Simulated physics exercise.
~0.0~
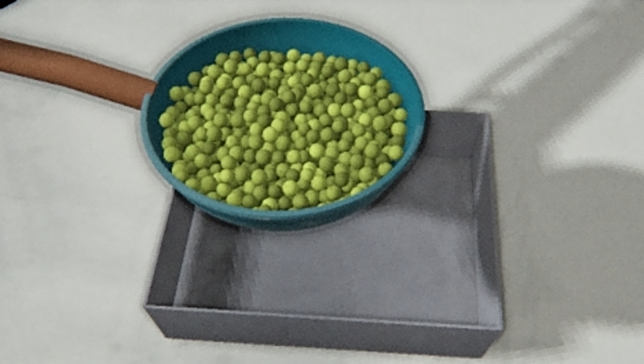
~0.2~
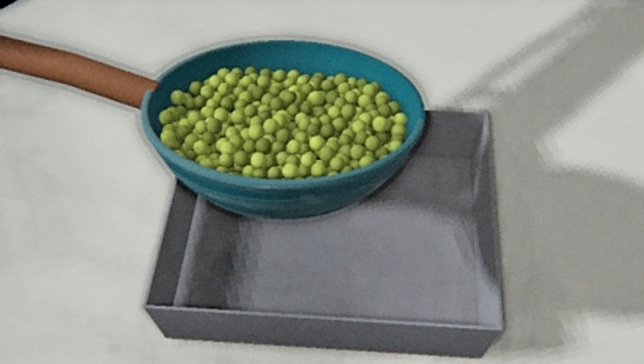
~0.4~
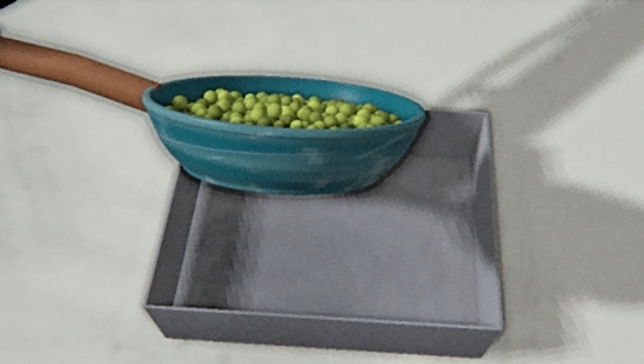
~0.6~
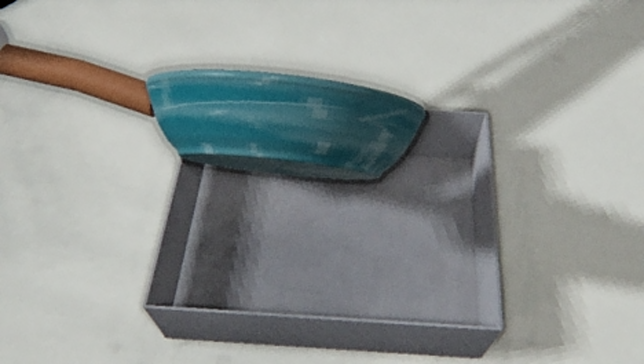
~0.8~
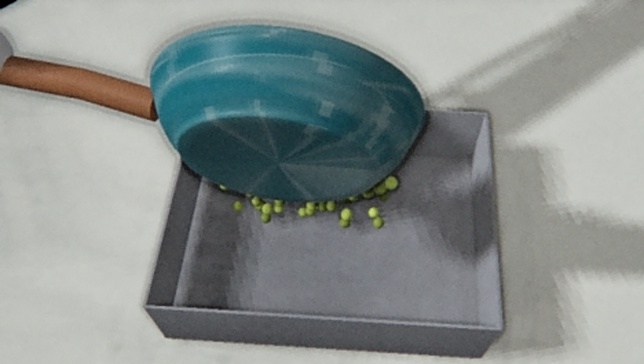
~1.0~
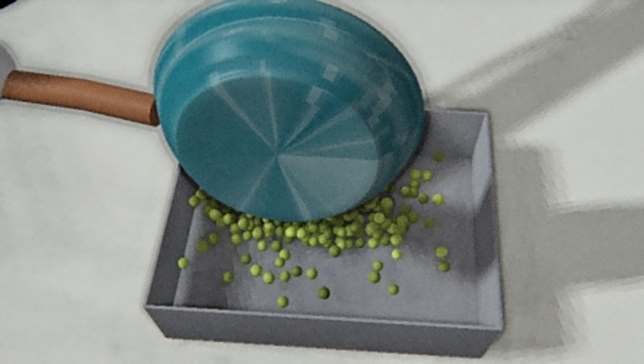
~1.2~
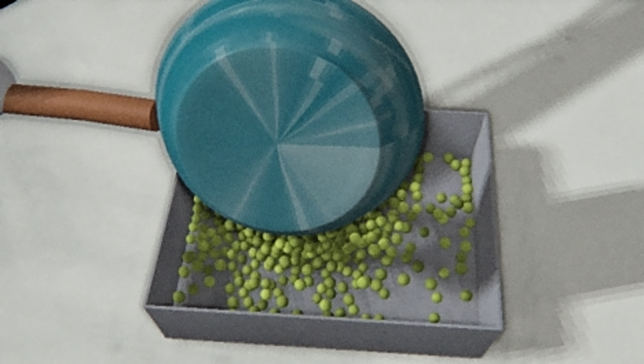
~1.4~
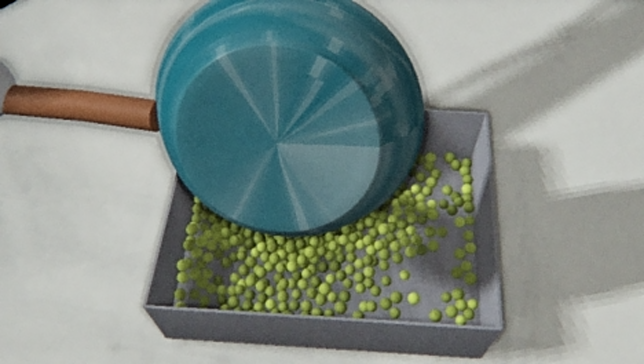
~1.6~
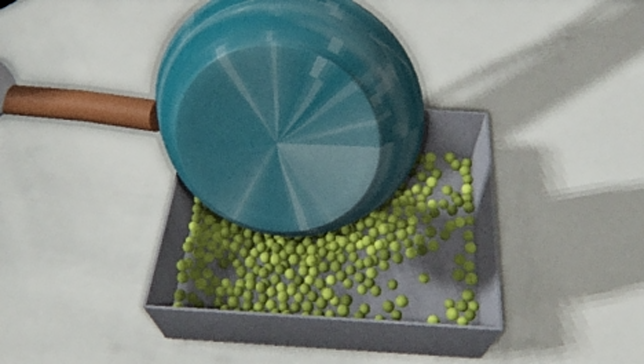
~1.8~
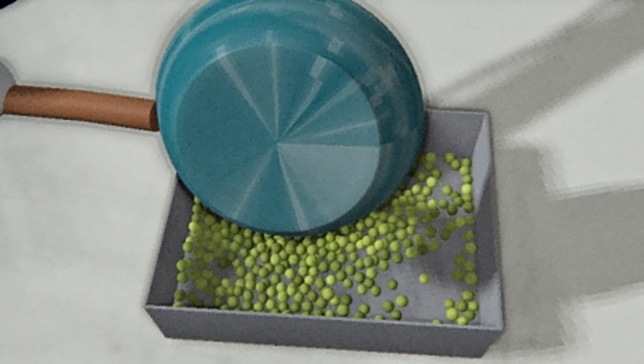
The clip shows a teal pan with a brown handle, full of green peas, above a grey rectangular tray. The pan tips forward until its underside faces the viewer, and the peas spill out, scatter across the tray and settle, with the pan still held tilted over them.
